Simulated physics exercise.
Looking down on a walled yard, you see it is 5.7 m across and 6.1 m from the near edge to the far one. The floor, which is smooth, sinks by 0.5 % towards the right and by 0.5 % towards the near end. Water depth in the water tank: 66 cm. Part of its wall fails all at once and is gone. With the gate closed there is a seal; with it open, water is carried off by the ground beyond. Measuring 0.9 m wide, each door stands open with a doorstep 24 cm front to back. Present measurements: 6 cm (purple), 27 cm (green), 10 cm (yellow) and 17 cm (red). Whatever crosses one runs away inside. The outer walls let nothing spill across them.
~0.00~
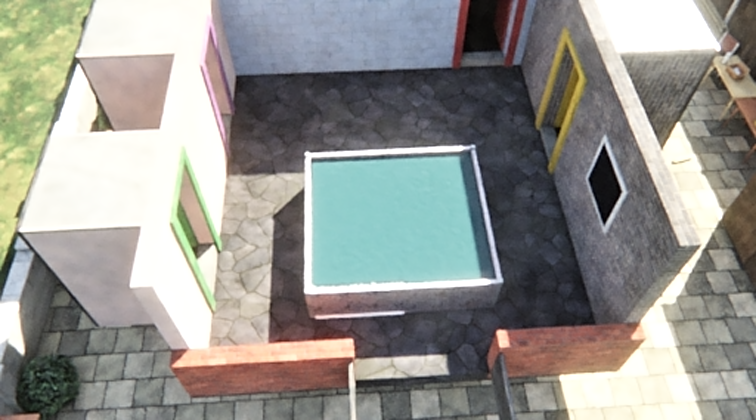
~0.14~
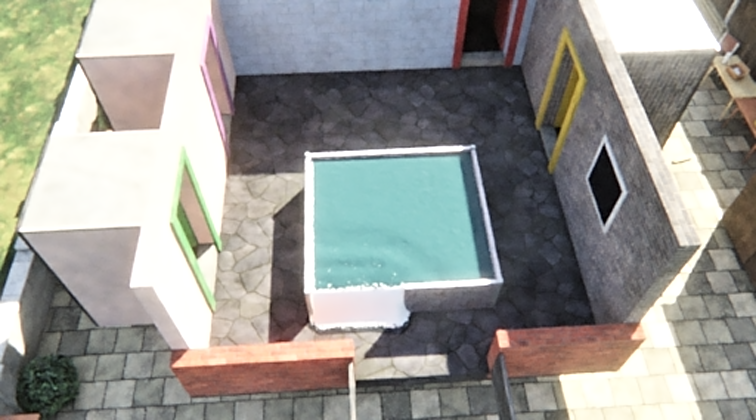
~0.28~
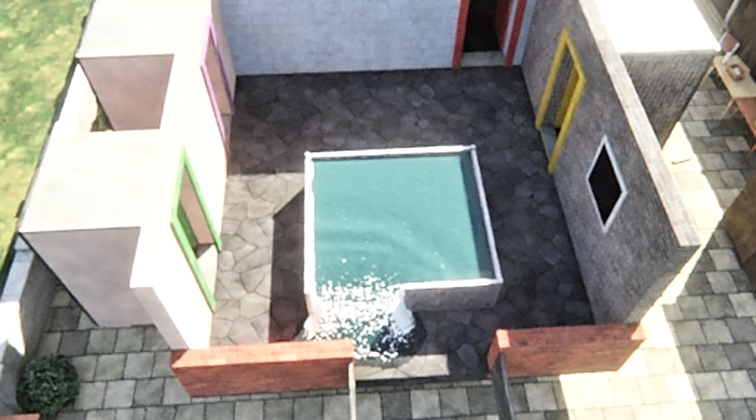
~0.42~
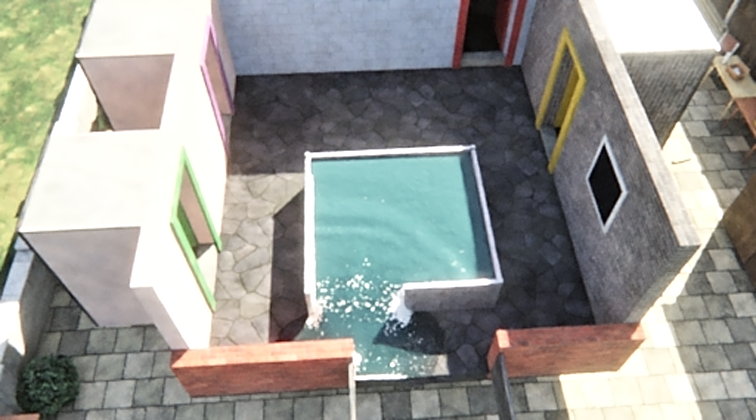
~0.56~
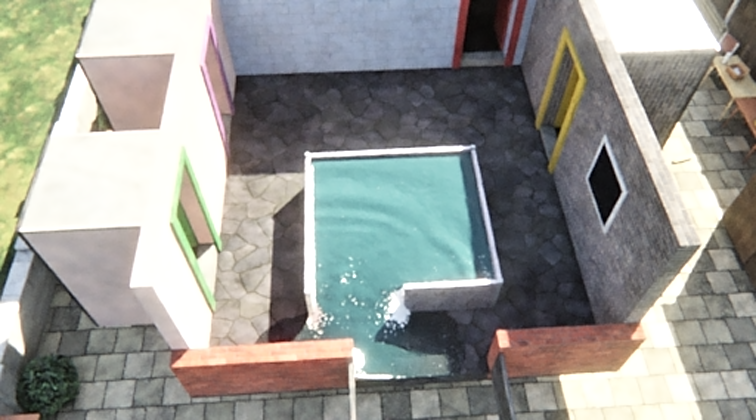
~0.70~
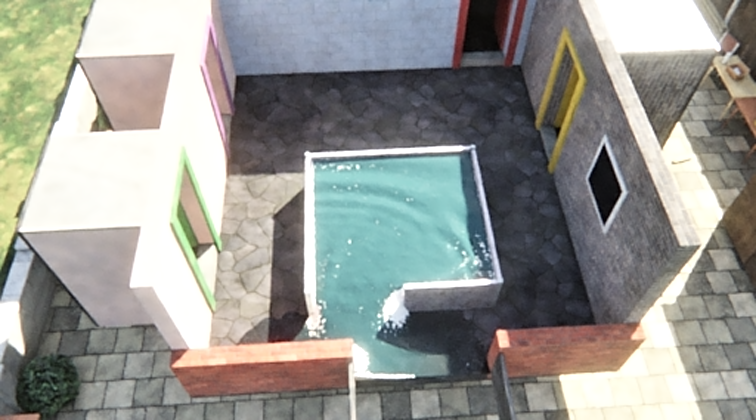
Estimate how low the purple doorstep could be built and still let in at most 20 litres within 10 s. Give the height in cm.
I would say 7.5 cm or so.
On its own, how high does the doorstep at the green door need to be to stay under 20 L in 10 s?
At the green door it takes roughly 12.0 centimetres.
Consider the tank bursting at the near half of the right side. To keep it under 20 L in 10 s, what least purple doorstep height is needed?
Some 11.5 centimetres.
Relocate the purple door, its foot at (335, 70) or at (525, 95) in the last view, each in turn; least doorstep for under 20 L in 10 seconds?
About 10.5 cm for the first and 7.5 cm for the second.
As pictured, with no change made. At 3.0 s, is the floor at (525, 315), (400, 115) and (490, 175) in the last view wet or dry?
In that order: Still dry, dry, still dry.
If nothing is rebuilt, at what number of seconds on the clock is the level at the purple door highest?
Near 7.5 seconds.
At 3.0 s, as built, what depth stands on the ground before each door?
Depth (cm): Purple 4 / green 17 / yellow 0 / red 0.
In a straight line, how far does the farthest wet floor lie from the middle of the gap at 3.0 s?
5.0 m.
After 1.4 s water covers 10 % of the floor, deepest (54 cm) near (335, 364); it has not reached the purple door.
After 3.0 s water covers 35 % of the floor, deepest (39 cm) near (207, 372); 4 cm at the purple door, 0 litres in over its 6 cm doorstep.
After 10.0 s water covers 90 % of the floor, deepest (14 cm) near (335, 364); 8 cm at the purple door, 36 litres in over its 6 cm doorstep.
At the purple door as built, the water arrived by 2.7 s and peaked near 11 cm at 7.6 s.
Run again over the same 10 s with other heights there, 26 litres in over 7 cm, 9 litres over 9.5 cm. The limit of 20 litres is kept from about 7.5 cm up.
